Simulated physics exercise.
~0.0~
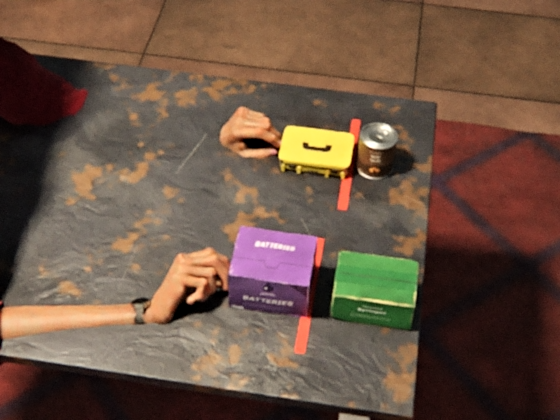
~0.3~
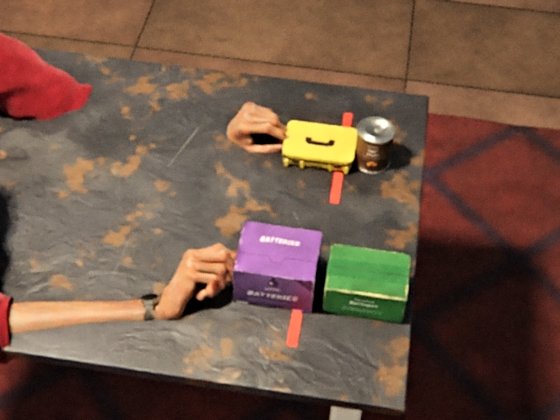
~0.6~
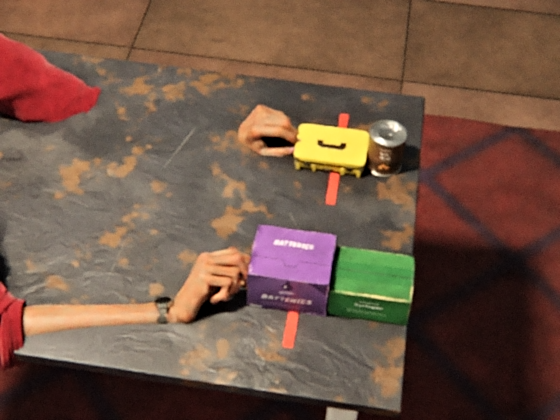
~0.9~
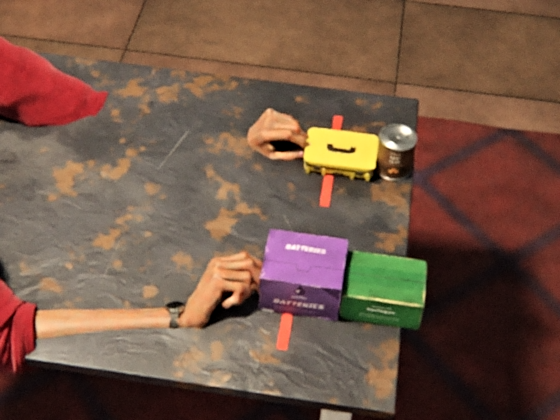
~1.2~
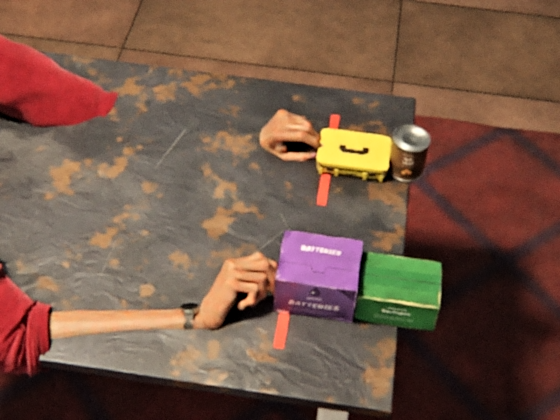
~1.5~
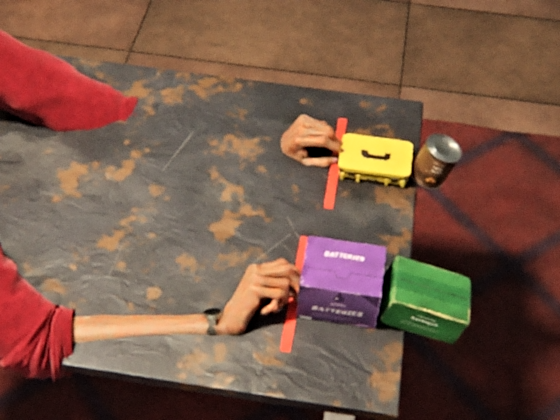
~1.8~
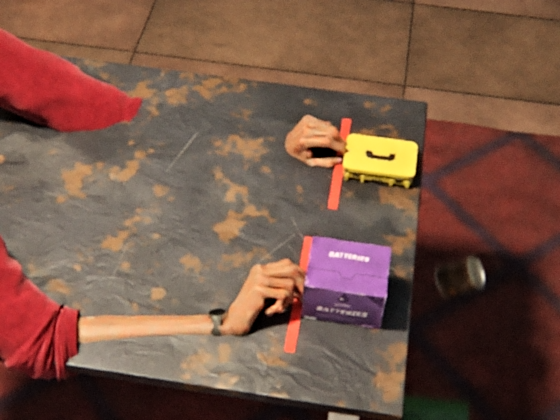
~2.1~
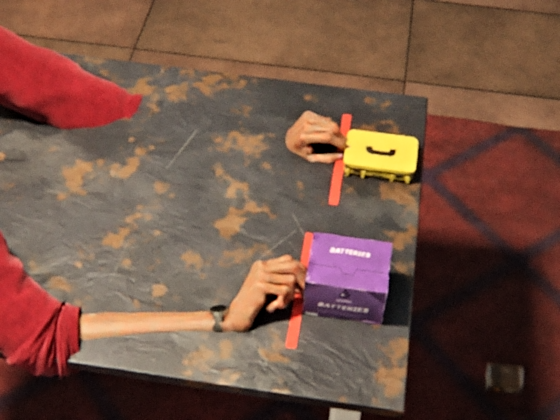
A brown can and a green box tipped off the right edge of a dark table and dropped to the floor after two hands pushed a yellow case and a purple box against them, stopping at red tape with the case and purple box still on top.
